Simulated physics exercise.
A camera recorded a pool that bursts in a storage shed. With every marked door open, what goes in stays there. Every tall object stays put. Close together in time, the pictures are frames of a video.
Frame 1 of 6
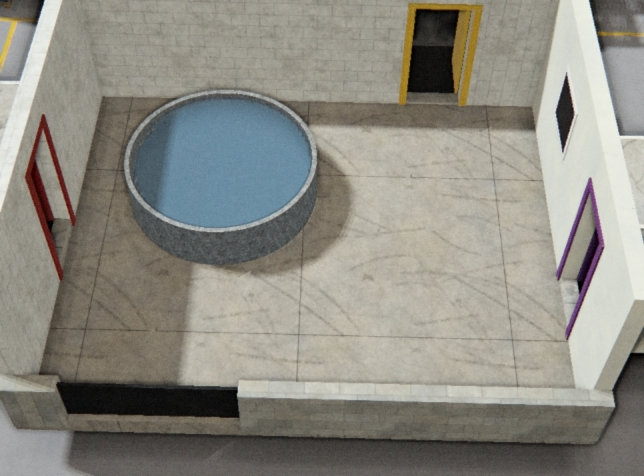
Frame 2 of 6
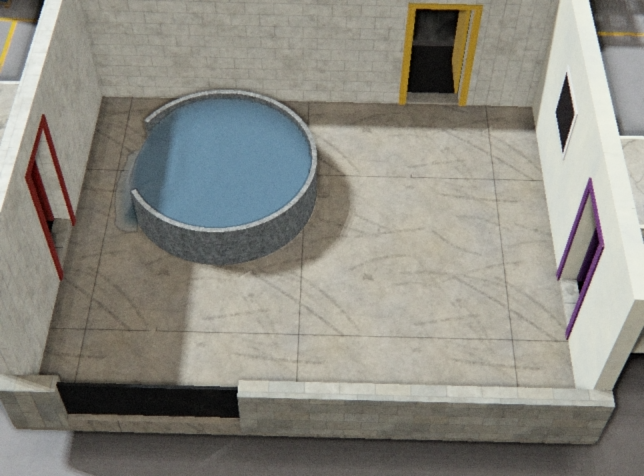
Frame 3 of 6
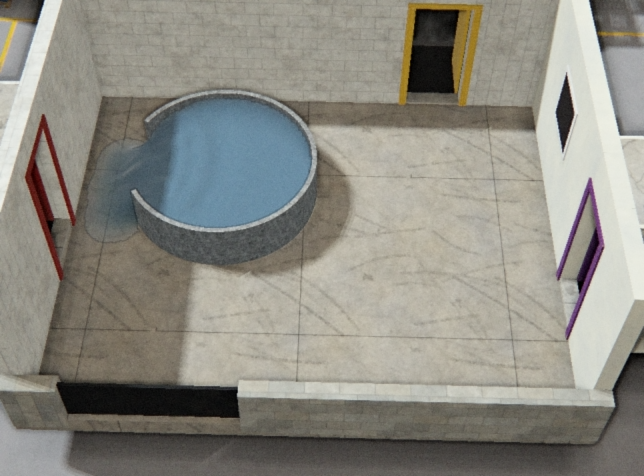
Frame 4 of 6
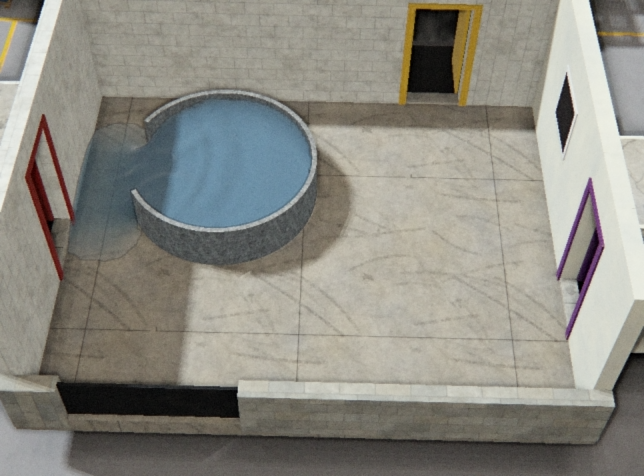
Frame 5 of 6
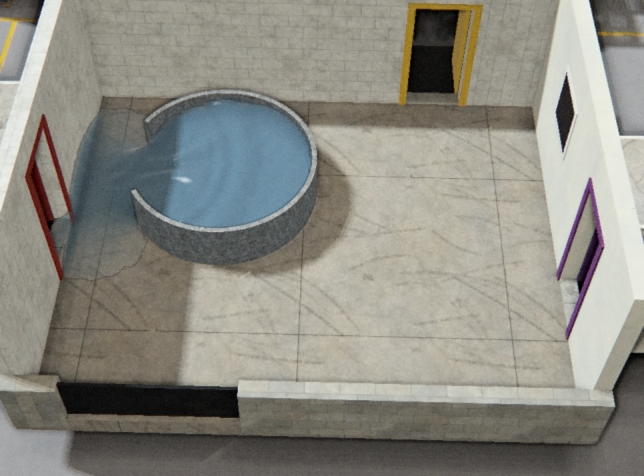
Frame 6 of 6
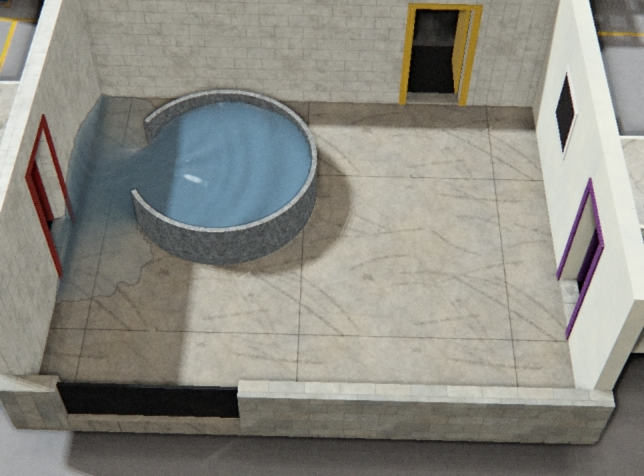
A round, grey-walled pool of blue water stands left of centre in a pale, open-topped room, seen from a fixed, high viewpoint. A red-framed doorway is on the left wall, a yellow one at the back, a purple one on the right, and a dark opening at front left. The pool's left side opens, and water pours out, reaches the left wall and spreads forward along it.
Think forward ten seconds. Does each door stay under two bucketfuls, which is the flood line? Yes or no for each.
Red door - no, it floods; yellow door - yes, stays under; purple door - no, it floods.
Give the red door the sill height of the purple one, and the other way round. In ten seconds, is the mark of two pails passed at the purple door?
Purple falls short.
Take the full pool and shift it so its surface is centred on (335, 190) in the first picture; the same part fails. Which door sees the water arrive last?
Door: The door marked purple.
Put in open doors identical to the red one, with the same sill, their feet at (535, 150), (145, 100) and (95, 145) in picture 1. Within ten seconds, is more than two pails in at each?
Taken in sequence, they go: Not exceeded, exceeded, exceeded.
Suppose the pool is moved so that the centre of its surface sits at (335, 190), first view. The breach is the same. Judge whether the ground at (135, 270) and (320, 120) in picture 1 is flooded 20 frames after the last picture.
Result: Inundated; inundated.
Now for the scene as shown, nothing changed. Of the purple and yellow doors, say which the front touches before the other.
I'd go with the yellow one.
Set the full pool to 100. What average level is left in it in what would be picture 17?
I'd put it close to 56 percent.
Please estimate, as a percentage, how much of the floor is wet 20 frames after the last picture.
It comes out near 55 percent.
A moment on, water covers 15 % of the floor; the red door under two buckets in, the yellow door not reached, the purple door not reached.
Next, water covers 30 % of the floor; the red door over two buckets in, the yellow door not reached, the purple door not reached.
Then, water covers 55 % of the floor; the red door far over two buckets in, the yellow door wet at the sill, nothing in, the purple door not reached.
Later, water covers 95 % of the floor; the red door far over two buckets in, the yellow door under two buckets in, the purple door over two buckets in.
In the end, water covers 100 % of the floor; the red door far over two buckets in, the yellow door under two buckets in, the purple door over two buckets in.
